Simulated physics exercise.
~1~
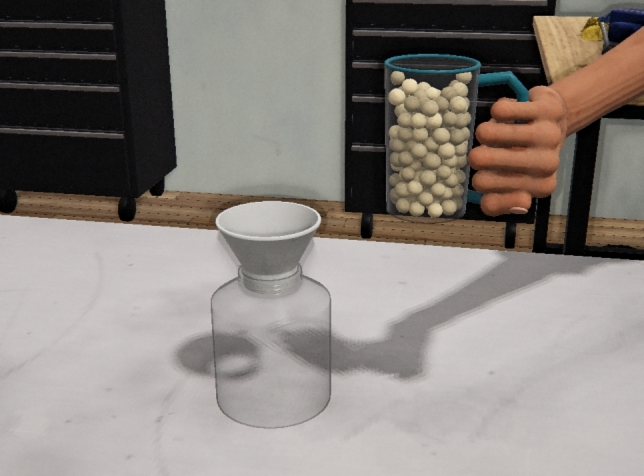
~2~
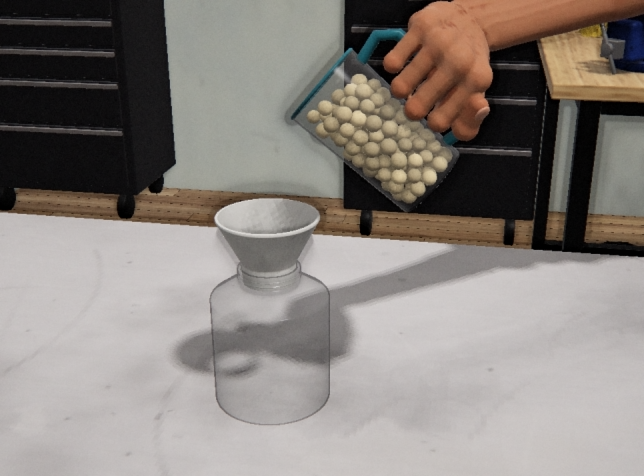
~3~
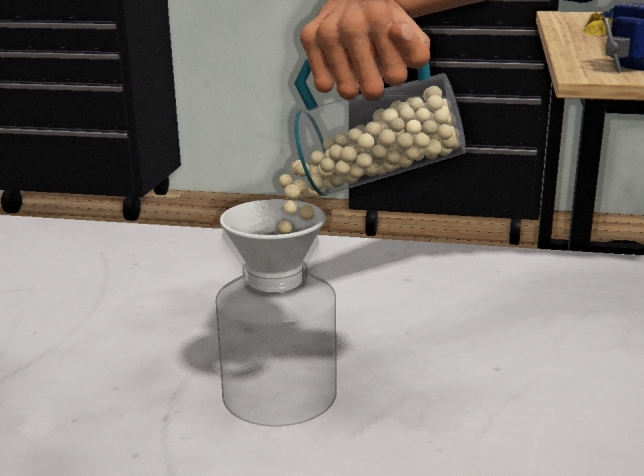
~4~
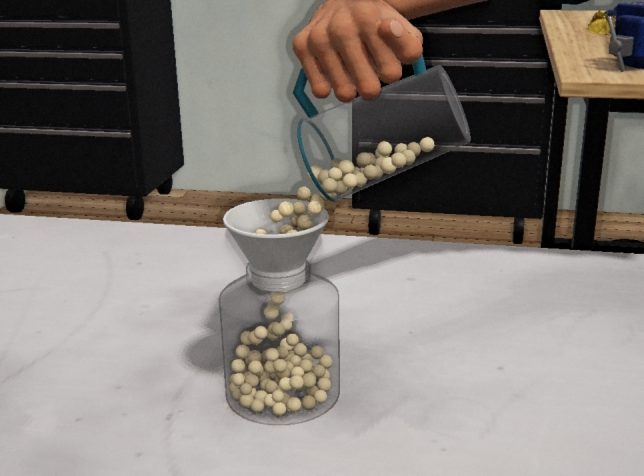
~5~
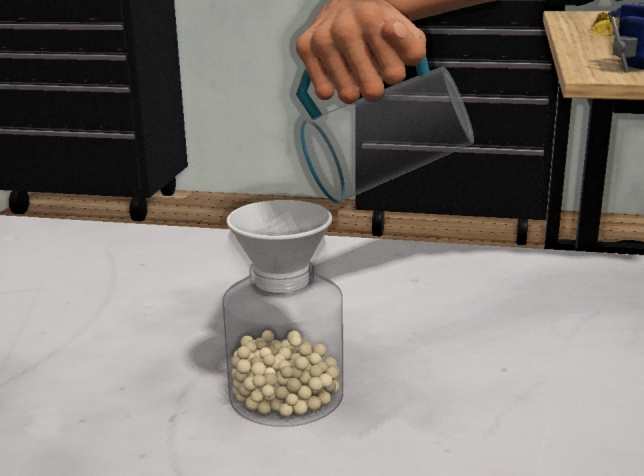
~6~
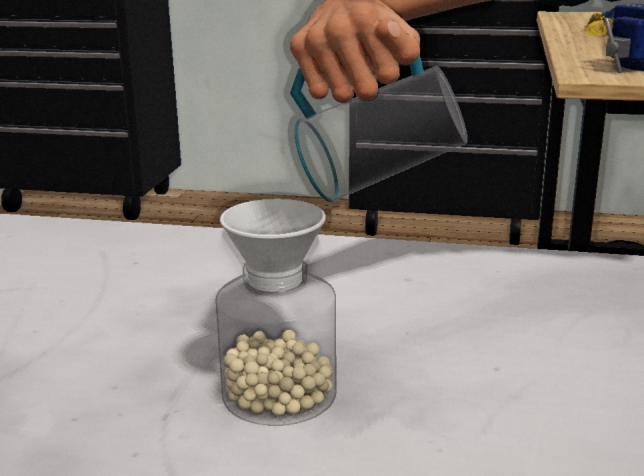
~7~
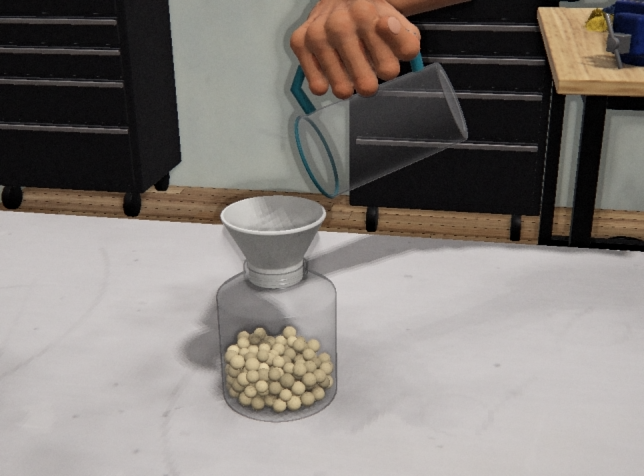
In a workshop, a hand tilting a clear cup of round nuts, pouring them through a funnel until all rest in the jar.
